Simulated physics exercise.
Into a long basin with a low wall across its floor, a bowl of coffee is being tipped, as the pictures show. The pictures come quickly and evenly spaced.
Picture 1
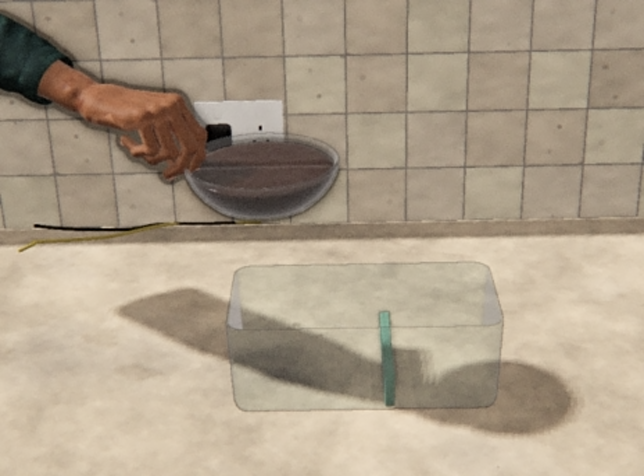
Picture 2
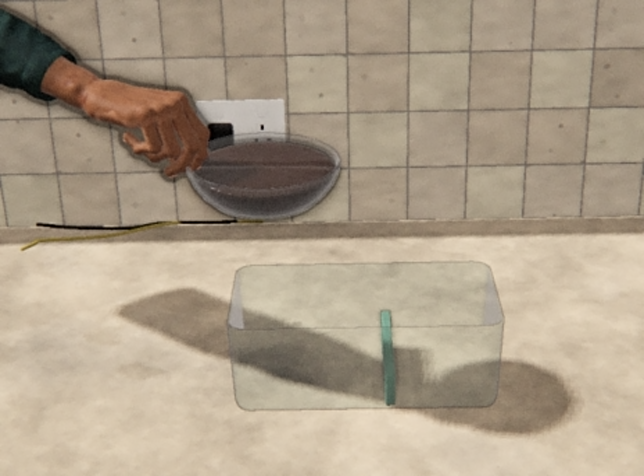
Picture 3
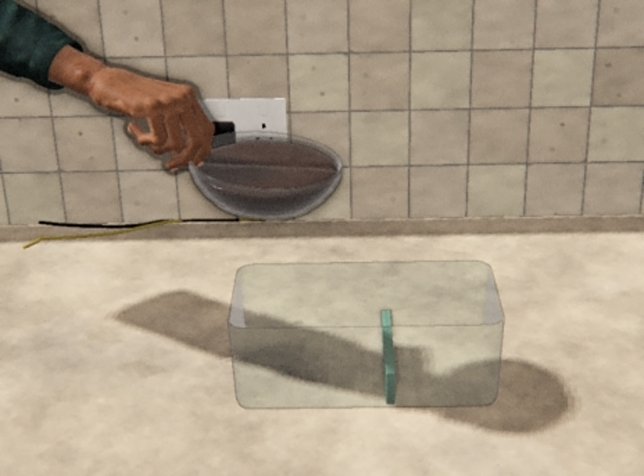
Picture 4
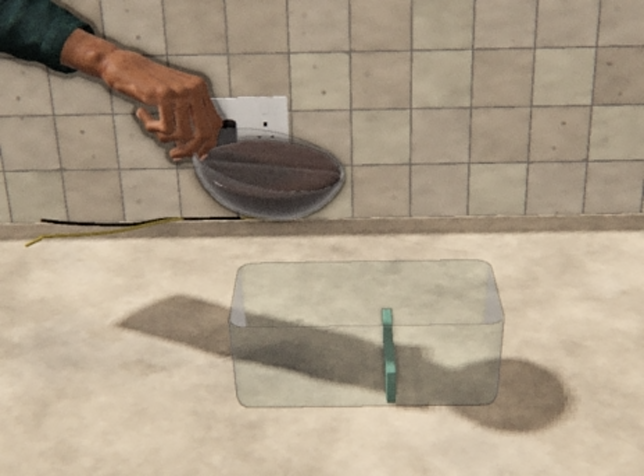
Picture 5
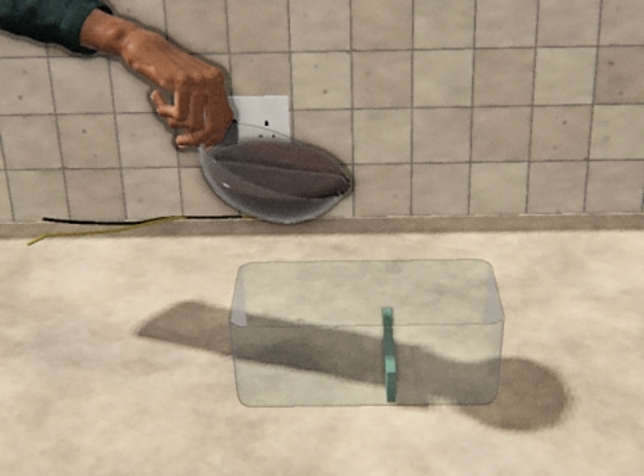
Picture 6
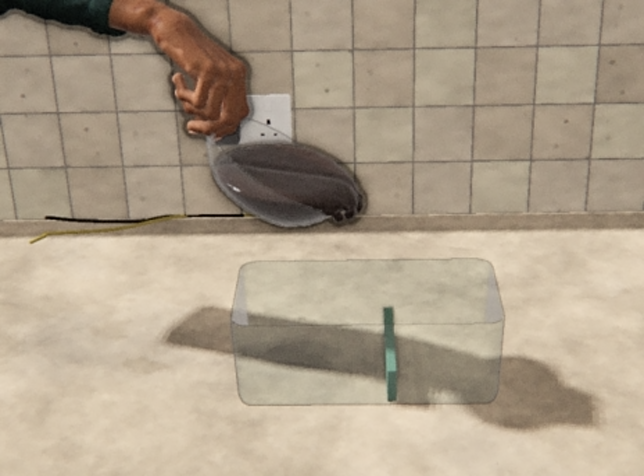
At the start, a hand at the upper left holds a clear bowl of dark liquid level above a long see-through basin with a low green wall inside. The hand then lifts and moves right, tilting the bowl steadily down to the right, and the dark liquid shifts to its lower right edge.
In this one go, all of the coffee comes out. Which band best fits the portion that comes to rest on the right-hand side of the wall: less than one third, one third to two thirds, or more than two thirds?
It is one third to two thirds.
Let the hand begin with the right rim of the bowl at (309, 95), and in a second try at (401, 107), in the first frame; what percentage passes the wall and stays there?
40 and 70 in a hundred.
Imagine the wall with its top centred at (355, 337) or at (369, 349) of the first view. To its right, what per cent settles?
Roughly 80 per cent first and roughly 65 per cent second.
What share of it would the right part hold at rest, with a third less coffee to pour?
It works out near 35 percent.
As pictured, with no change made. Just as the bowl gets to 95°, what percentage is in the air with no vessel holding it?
That comes to near 15 percent.
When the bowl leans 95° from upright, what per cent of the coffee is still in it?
Remaining fraction: Approx. 0 %.
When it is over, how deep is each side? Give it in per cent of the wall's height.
Once it settles, the left reaches around 30 and the right around 40.
A moment on, the bowl is tipped on its side and 1 per cent is still to pour, 30 is left of the wall and 52 right of it.
Next, the bowl is tipped right over and 0 per cent is still to pour, 47 is left of the wall and 44 right of it.
Then the bowl is tipped right over and 0 per cent is still to pour, 51 is left of the wall and 47 right of it.
Later the bowl is tipped right over and 0 per cent is still to pour, 51 is left of the wall and 47 right of it.
Finally, 51 per cent lies left of the wall, 47 right of it and 2 outside.
